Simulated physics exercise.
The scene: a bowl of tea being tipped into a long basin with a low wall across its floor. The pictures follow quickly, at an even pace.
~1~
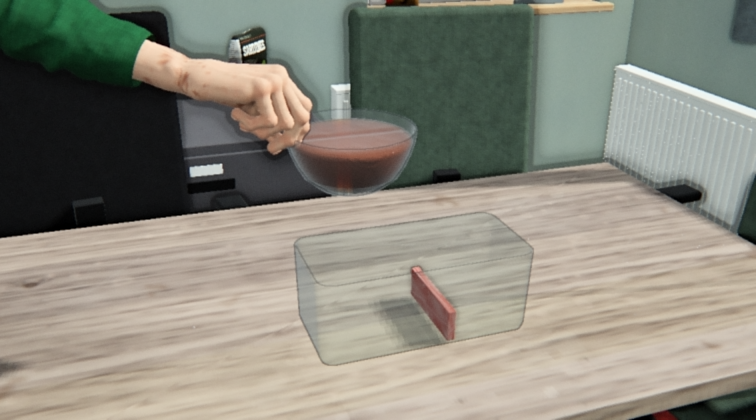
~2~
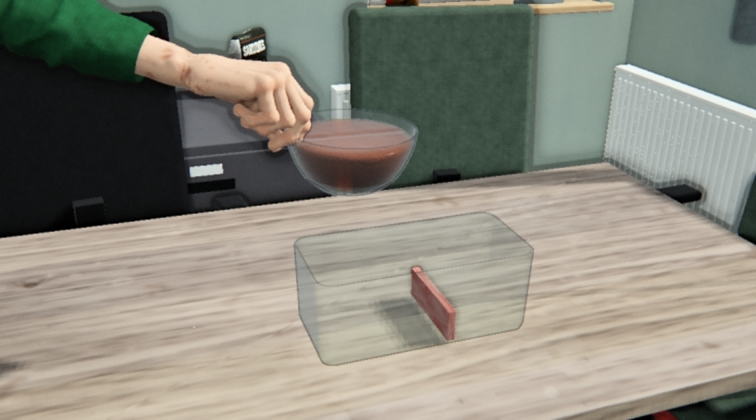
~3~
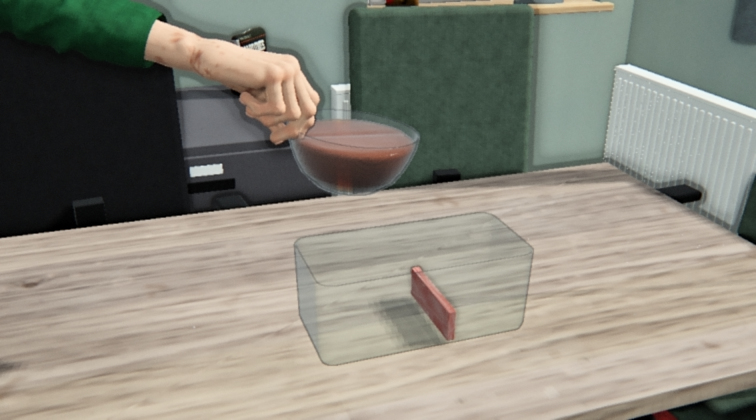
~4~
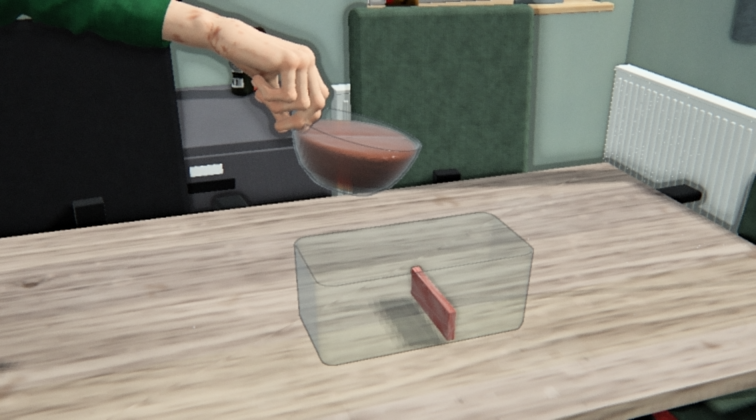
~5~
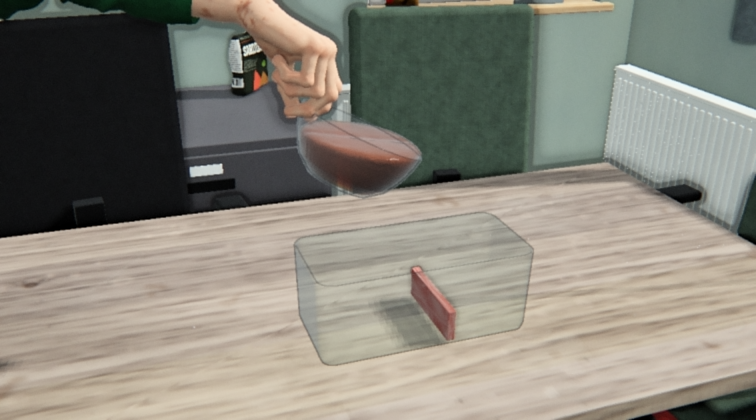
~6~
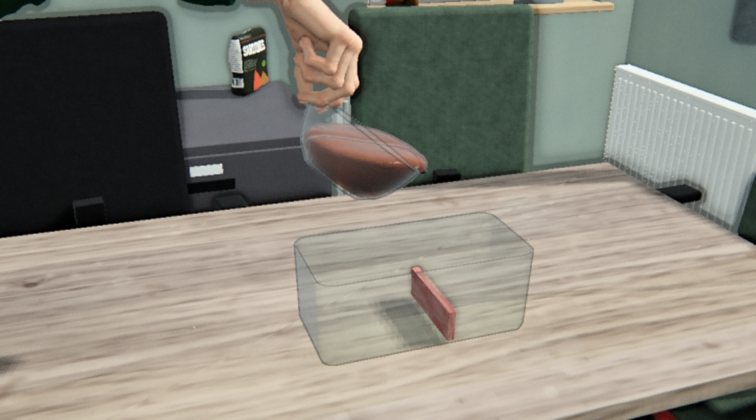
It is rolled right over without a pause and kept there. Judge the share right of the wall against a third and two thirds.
It comes to from a third to two thirds.
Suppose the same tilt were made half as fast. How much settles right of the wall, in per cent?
Close to 60 per cent.
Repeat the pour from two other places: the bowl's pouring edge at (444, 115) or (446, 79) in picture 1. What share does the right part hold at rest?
First some 60, then 60 per cent.
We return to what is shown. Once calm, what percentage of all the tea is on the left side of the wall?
Some 50 per cent.
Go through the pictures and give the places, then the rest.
The first picture shows tilt 0°; pouring edge (412, 123); surface from (289, 141) to (407, 130); the long basin's rim runs from (305, 264) to (512, 232); the wall's top is at (433, 290).
The second picture shows tilt 2°; pouring edge (412, 125); surface from (289, 140) to (408, 130).
The third picture shows tilt 7°; pouring edge (414, 131); surface from (291, 137) to (409, 134).
The fourth picture shows tilt 16°; pouring edge (415, 140); surface from (295, 134) to (412, 137).
The fifth picture shows tilt 27°; pouring edge (415, 153); surface from (300, 133) to (410, 144); 2 per cent is over the edge.
The sixth picture shows tilt 40°; pouring edge (412, 167); surface from (304, 136) to (397, 149); 9 per cent is over the edge.
A moment on, the tilt is 110° and 4 per cent is still to pour, 25 is left of the wall and 41 right of it.
Next, the tilt is 114° and 0 per cent is still to pour, 46 is left of the wall and 32 right of it.
Then the tilt is 114° and 1 per cent is still to pour, 43 is left of the wall and 37 right of it.
Later the tilt is 114° and 0 per cent is still to pour, 49 is left of the wall and 43 right of it.
Finally, 49 per cent lies left of the wall, 43 right of it and 8 outside.
